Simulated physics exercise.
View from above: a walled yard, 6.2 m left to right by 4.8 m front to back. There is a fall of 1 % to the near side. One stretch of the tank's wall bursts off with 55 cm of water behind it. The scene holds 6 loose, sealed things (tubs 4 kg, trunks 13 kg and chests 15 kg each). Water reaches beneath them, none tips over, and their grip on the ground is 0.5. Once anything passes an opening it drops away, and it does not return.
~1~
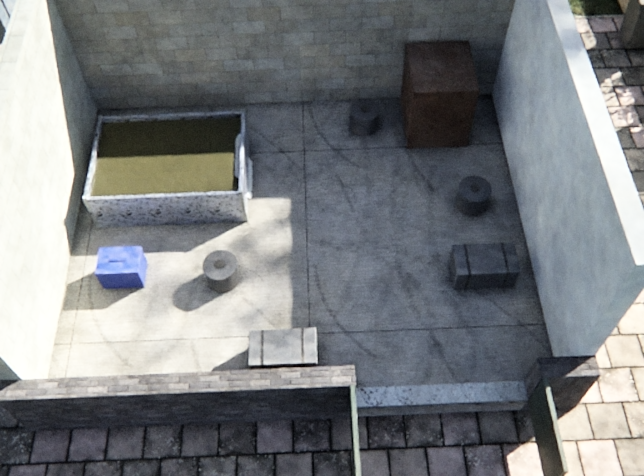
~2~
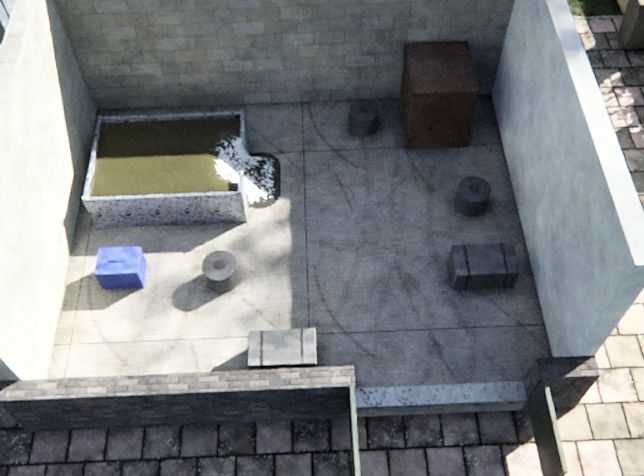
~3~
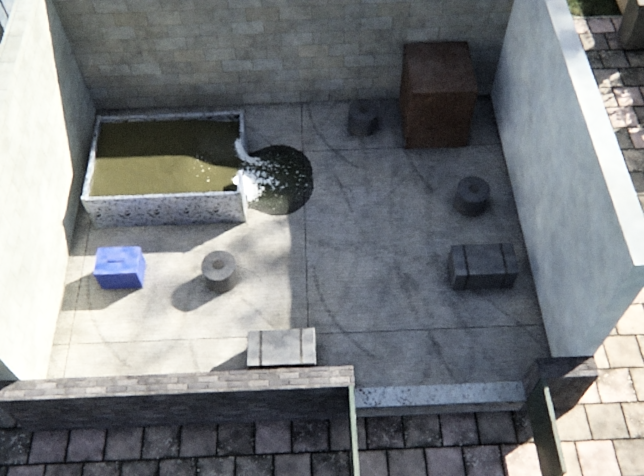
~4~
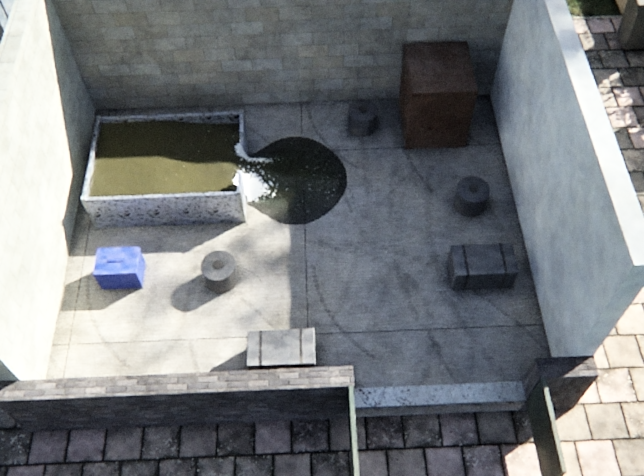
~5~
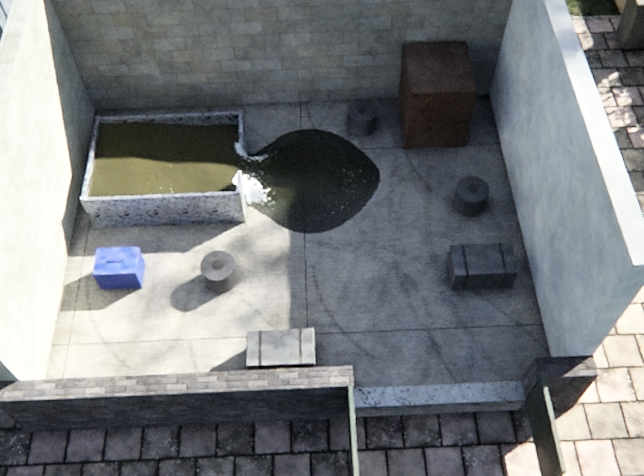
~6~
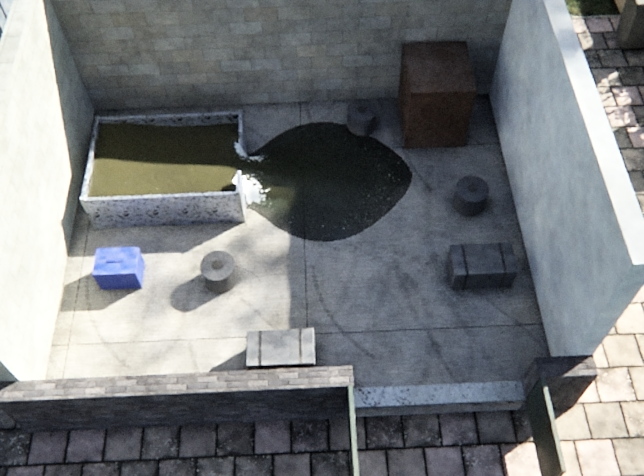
A walled yard held a tank of murky water until part of its right side burst open, and water gushed out and spread rightward across the floor in a dark pool, while the blocks stayed put.
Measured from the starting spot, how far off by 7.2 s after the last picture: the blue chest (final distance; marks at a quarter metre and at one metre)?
Observation: Blue chest scarcely moves.
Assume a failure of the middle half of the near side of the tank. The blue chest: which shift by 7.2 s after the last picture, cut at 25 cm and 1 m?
My answer is that the blue chest edges over slightly.
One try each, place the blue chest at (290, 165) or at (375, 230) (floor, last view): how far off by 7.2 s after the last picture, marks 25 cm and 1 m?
I'd expect that it gets borne away first and gets borne away second.
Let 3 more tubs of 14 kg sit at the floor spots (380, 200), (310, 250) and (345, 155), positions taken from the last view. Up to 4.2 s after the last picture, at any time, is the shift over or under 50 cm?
Lab note - in order: Above threshold / below threshold / above threshold.
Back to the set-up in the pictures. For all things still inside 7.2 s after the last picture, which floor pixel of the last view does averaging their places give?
Around (204, 254).
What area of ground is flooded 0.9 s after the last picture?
Flooded: Near 13 m2.
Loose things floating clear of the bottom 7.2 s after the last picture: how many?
It comes to 1.
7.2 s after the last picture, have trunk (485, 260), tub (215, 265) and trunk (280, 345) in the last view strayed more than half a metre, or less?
In that order: Past it, short of it, short of it.
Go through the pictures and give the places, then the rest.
The blue chest at (118, 260) rests on the ground; water covers 2.9 m2; 0 of 6 have shifted, in the first frame.
The blue chest at (118, 260) rests on the ground; water covers 3.3 m2; 0 of 6 have shifted, in the second frame.
The blue chest at (117, 260) rests on the ground; 3.9 m2 under water; 0 of 6 have shifted, in the third frame.
The blue chest at (117, 260) rests on the ground; 4.6 m2 under water; 0 of 6 have shifted, in the fourth frame.
The blue chest at (116, 260), on the bottom; water covers 5.5 m2; 0 of 6 have shifted, in the fifth frame.
The blue chest at (116, 261) rests on the ground; 6.5 m2 under water; 0 of 6 have shifted, in the sixth frame.
Then, 0.9 s after the last picture the blue chest is near (116, 261), 0.0 m from its start, aground; 0 of 6 are out; 1 afloat.
Then, 2.8 s after the last picture the blue chest is near (116, 261), 0.0 m from its start, aground; 0 of 6 are out; 3 afloat.
Then, 4.8 s after the last picture the blue chest is near (116, 261), 0.0 m from its start, aground; 2 of 6 are out; 1 afloat.
Then, 7.2 s after the last picture the blue chest is near (116, 261), 0.0 m from its start, aground; 2 of 6 are out; 1 afloat.
